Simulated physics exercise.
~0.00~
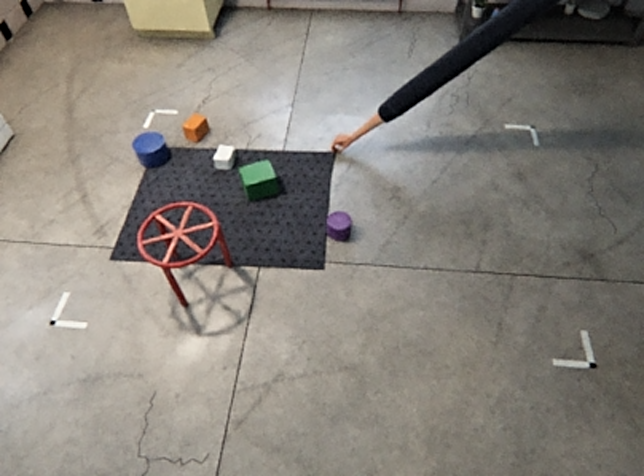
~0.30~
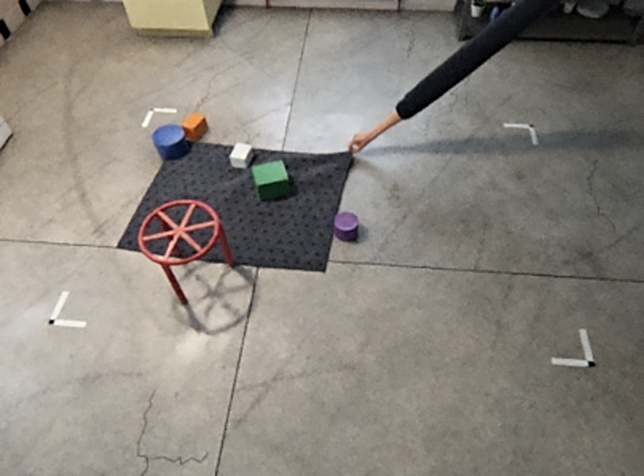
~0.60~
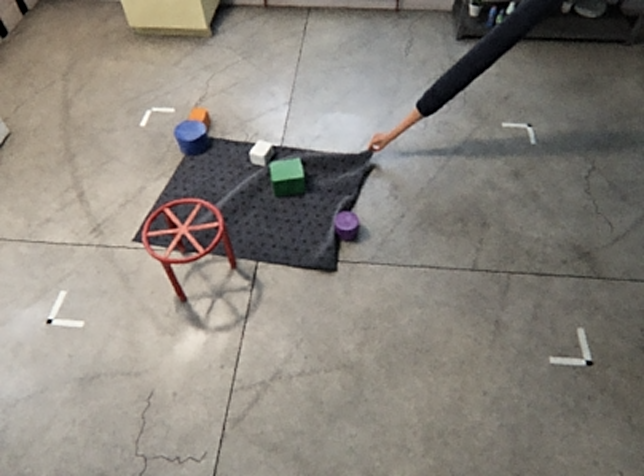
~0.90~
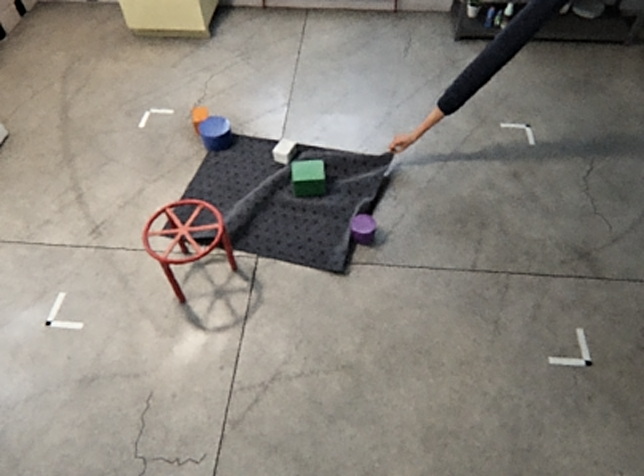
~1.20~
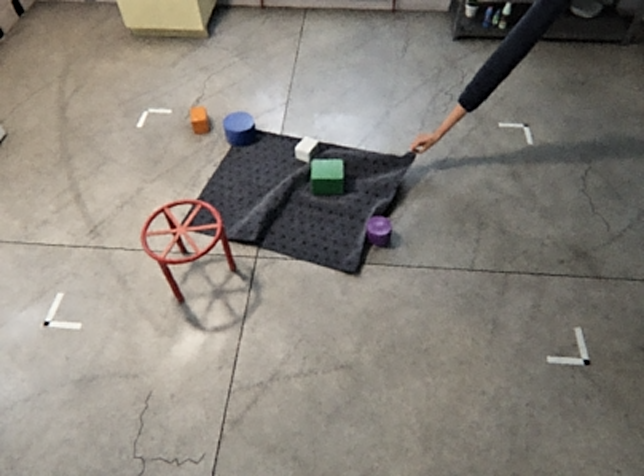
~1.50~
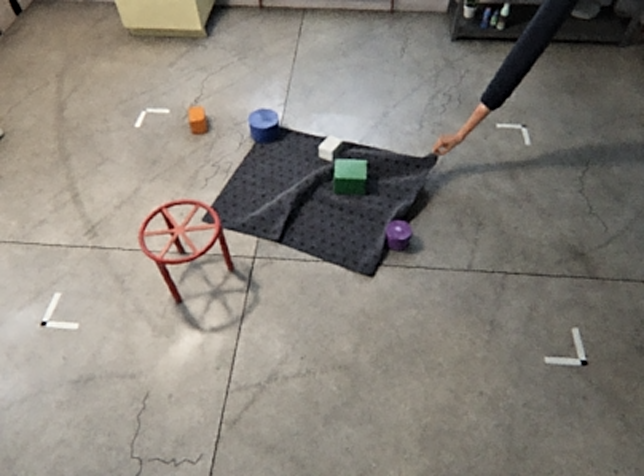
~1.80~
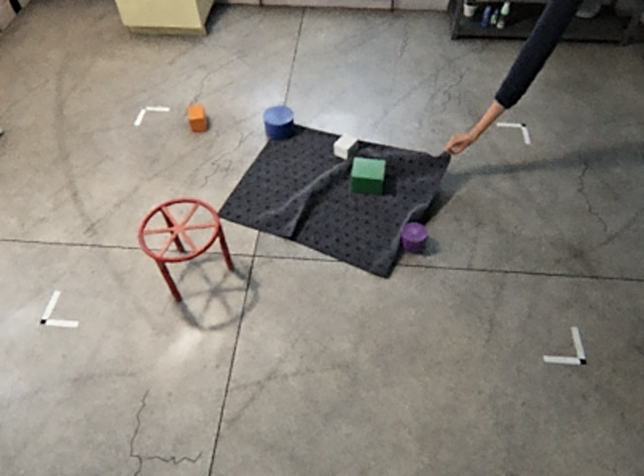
We see an arm drag a dark cloth to the right across a concrete floor, carrying blue and purple tubs, a white carton and a green crate, until the cloth lies rumpled, clear of the nearly unmoved red stool, with the orange crate left behind.
